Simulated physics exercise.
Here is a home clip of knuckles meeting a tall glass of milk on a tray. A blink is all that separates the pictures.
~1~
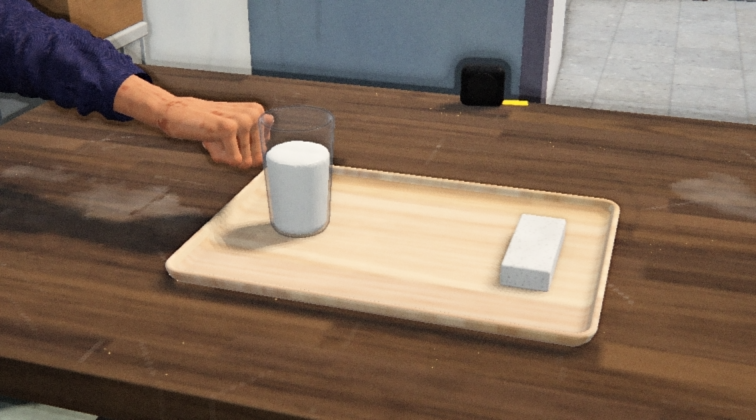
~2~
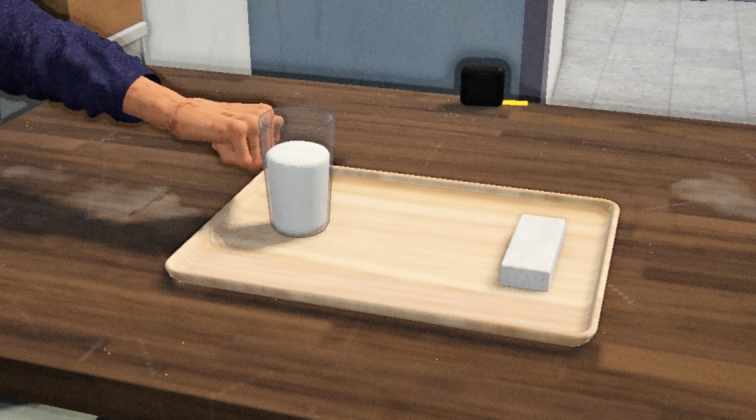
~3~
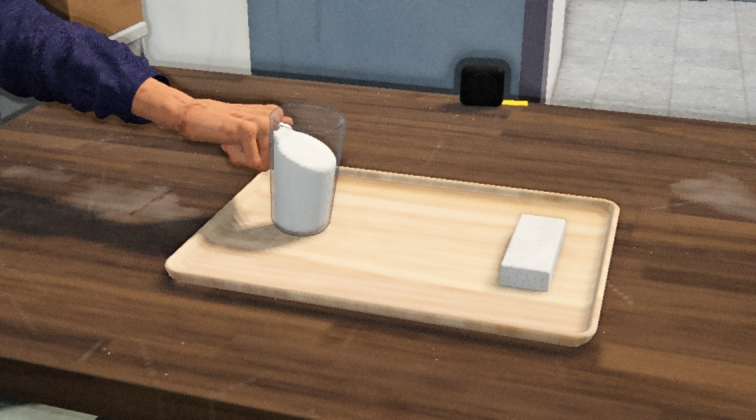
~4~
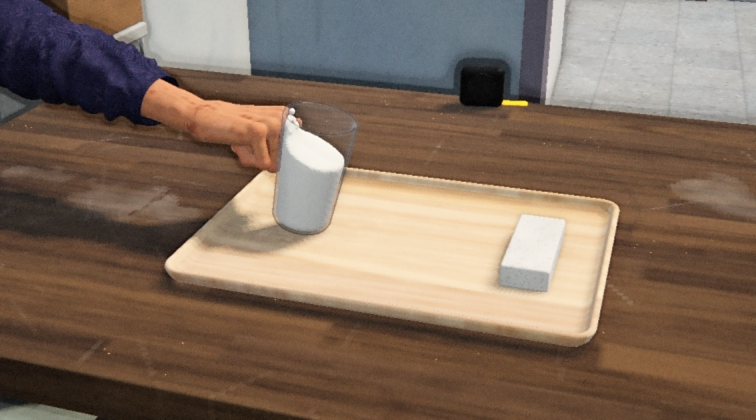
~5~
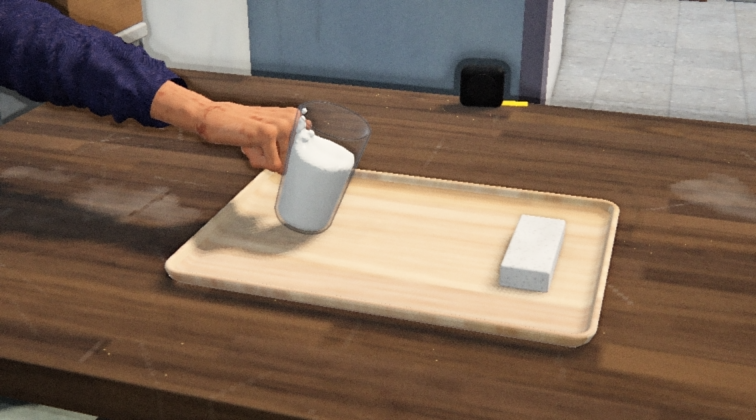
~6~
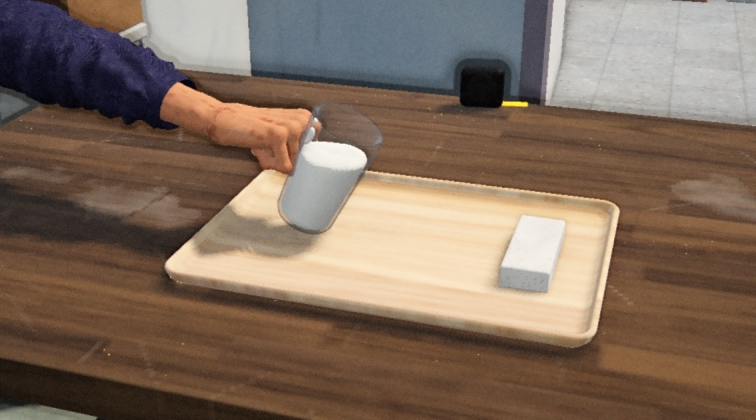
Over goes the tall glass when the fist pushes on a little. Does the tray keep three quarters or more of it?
Yes.
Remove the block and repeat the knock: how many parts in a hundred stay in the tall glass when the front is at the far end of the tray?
60 %, roughly.
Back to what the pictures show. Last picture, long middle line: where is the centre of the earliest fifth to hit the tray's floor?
(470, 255).
A moment on, the tall glass is falling and 100 per cent is in the glass, 0 on the tray and 0 above or beyond its rim.
Next, the tall glass lies on its side and 73 per cent is in the glass, 7 on the tray and 20 above or beyond its rim.
Then the tall glass lies on its side and 39 per cent is in the glass, 38 on the tray and 22 above or beyond its rim.
Later the tall glass lies on its side and 21 per cent is in the glass, 63 on the tray and 17 above or beyond its rim.
At rest 84 per cent is held by tray and glass, 16 is off the tray.
